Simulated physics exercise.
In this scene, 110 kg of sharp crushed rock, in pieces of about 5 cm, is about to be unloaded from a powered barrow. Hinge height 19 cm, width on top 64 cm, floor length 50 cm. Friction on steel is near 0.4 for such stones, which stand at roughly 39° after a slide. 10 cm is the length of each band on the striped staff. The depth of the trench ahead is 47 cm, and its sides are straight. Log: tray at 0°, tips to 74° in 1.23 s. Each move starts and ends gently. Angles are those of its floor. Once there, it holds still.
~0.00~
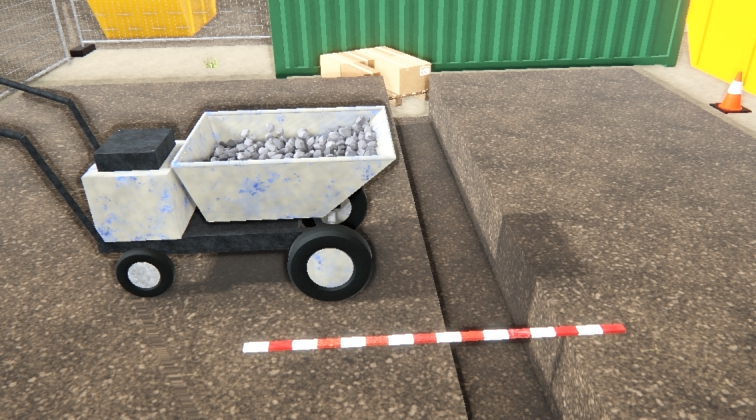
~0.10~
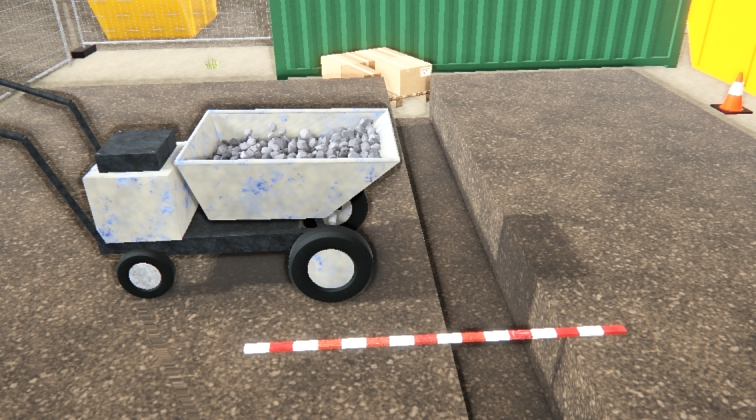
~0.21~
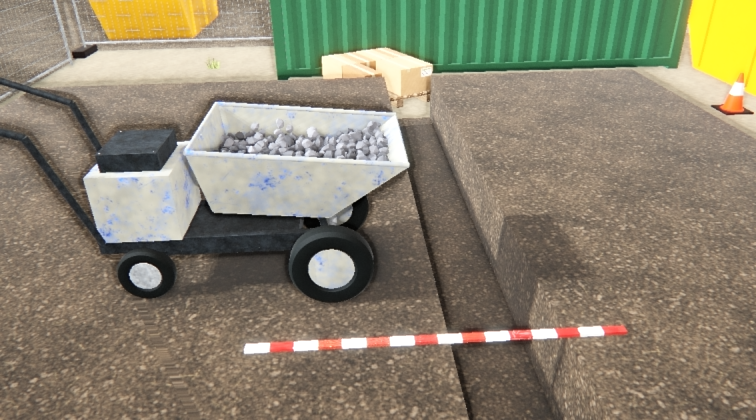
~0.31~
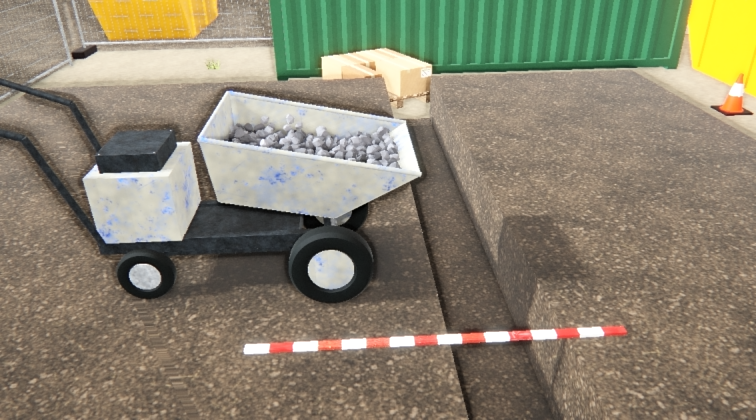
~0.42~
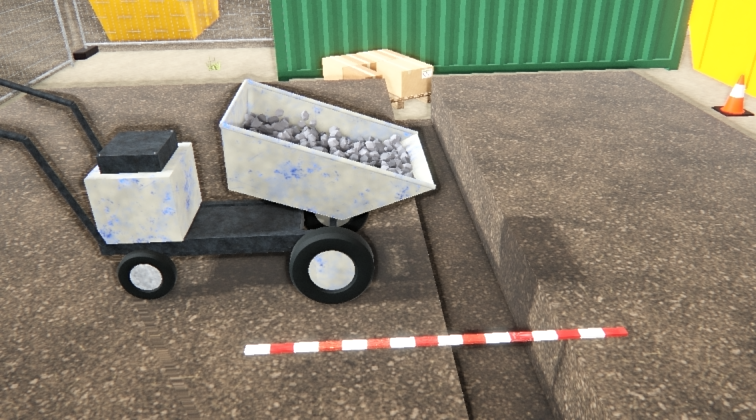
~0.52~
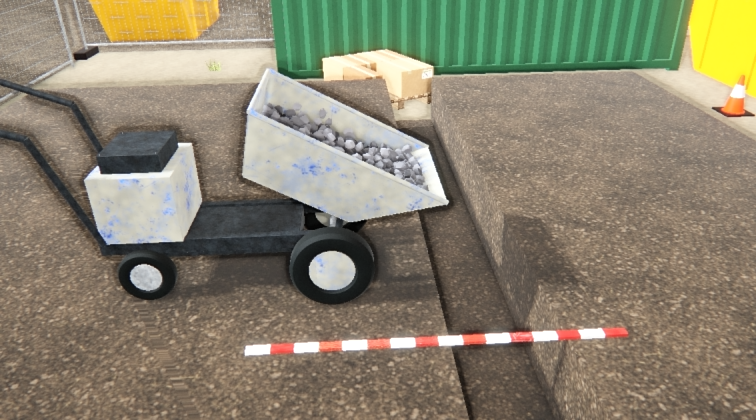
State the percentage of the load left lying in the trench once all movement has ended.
The share left there is about 100 per cent.
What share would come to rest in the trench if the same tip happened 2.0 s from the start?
Roughly 100 per cent would.
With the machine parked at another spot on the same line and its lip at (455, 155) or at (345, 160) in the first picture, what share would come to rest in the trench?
Roughly 80 in a hundred, then 60 in a hundred.
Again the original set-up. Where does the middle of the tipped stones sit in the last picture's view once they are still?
I'd point somewhere around (489, 323).
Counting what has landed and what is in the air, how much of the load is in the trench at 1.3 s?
Roughly 45 percent of the load.
After 0.9 s the floor is at 62°; 100 % in the tray; the foremost stones are at (454, 230).
After 1.3 s the floor is at 74°; 56 % in the tray, 44 % in the trench; the foremost stones are at (516, 315).
After 1.7 s the floor is at 74°; 11 % in the tray, 89 % in the trench; the foremost stones are at (521, 325).
After 3.6 s the floor is at 74°; 0 % in the tray, 100 % in the trench; the foremost stones are at (518, 307).
